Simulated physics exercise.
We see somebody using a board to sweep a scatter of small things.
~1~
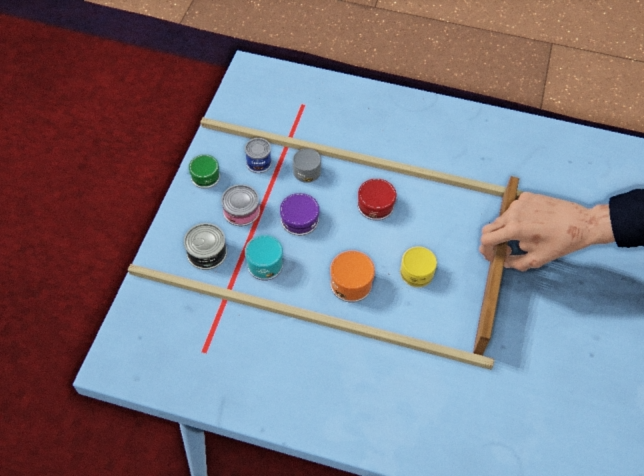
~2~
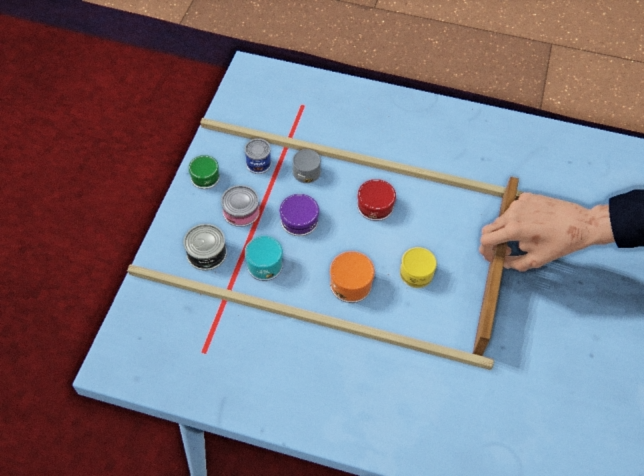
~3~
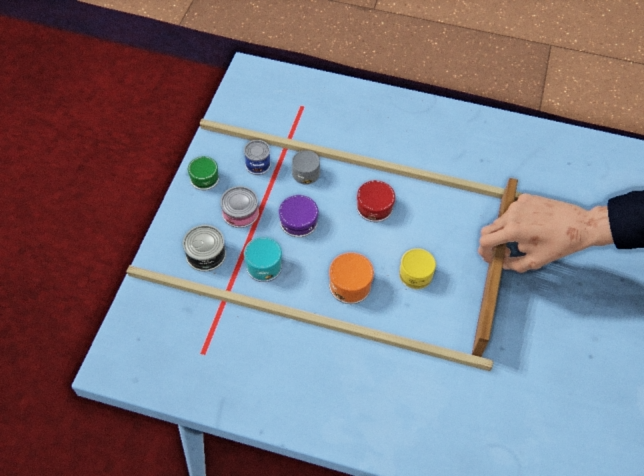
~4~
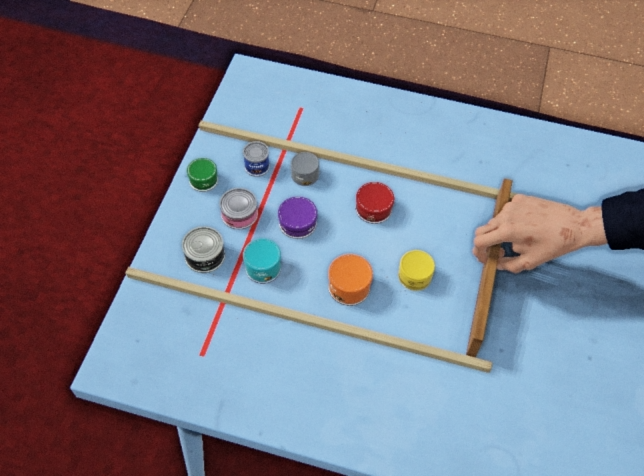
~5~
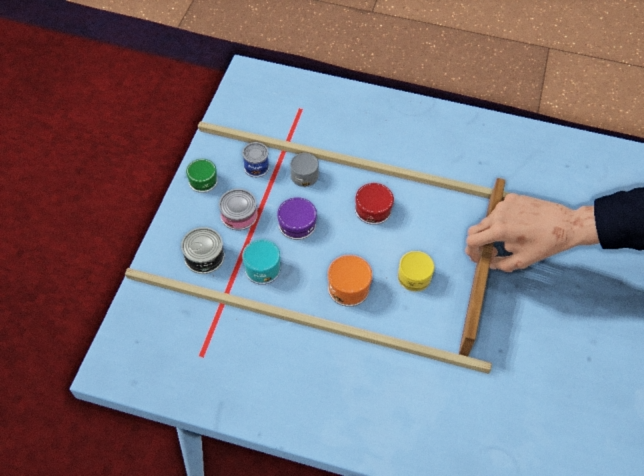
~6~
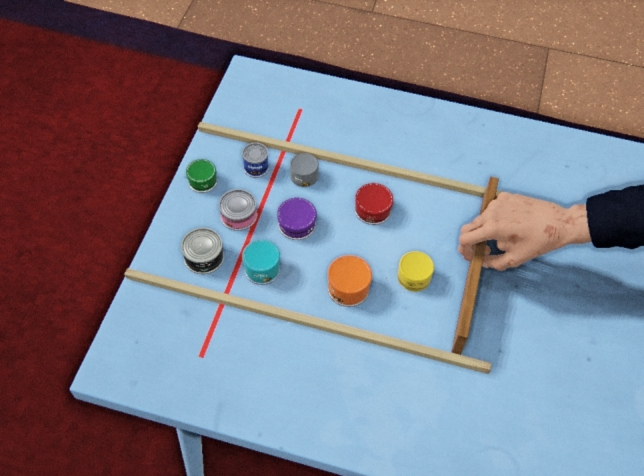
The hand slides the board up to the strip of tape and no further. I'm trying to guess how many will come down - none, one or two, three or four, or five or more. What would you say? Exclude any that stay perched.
I would say none.
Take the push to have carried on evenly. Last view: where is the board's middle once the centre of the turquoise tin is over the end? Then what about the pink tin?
For the turquoise tin, about (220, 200); for the pink tin, about (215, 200).
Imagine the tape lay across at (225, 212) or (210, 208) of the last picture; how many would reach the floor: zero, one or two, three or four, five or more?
Count by try - one to two; three to four.
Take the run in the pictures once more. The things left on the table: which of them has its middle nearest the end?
Foremost: The black pot.
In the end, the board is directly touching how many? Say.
It adds up to 4.
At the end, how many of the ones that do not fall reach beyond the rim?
So the number is 1.
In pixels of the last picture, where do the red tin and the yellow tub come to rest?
Middles: Around (253, 176) and around (234, 227).
A little later, none off yet; green tin at rest near (202, 176); black pot at rest near (203, 251); blue tin at rest near (256, 160).
Next, none off yet; green tin at rest near (202, 176); black pot shifted about its own width near (172, 245); blue tin at rest near (254, 160).
When it is over, the number that fall off is zero.
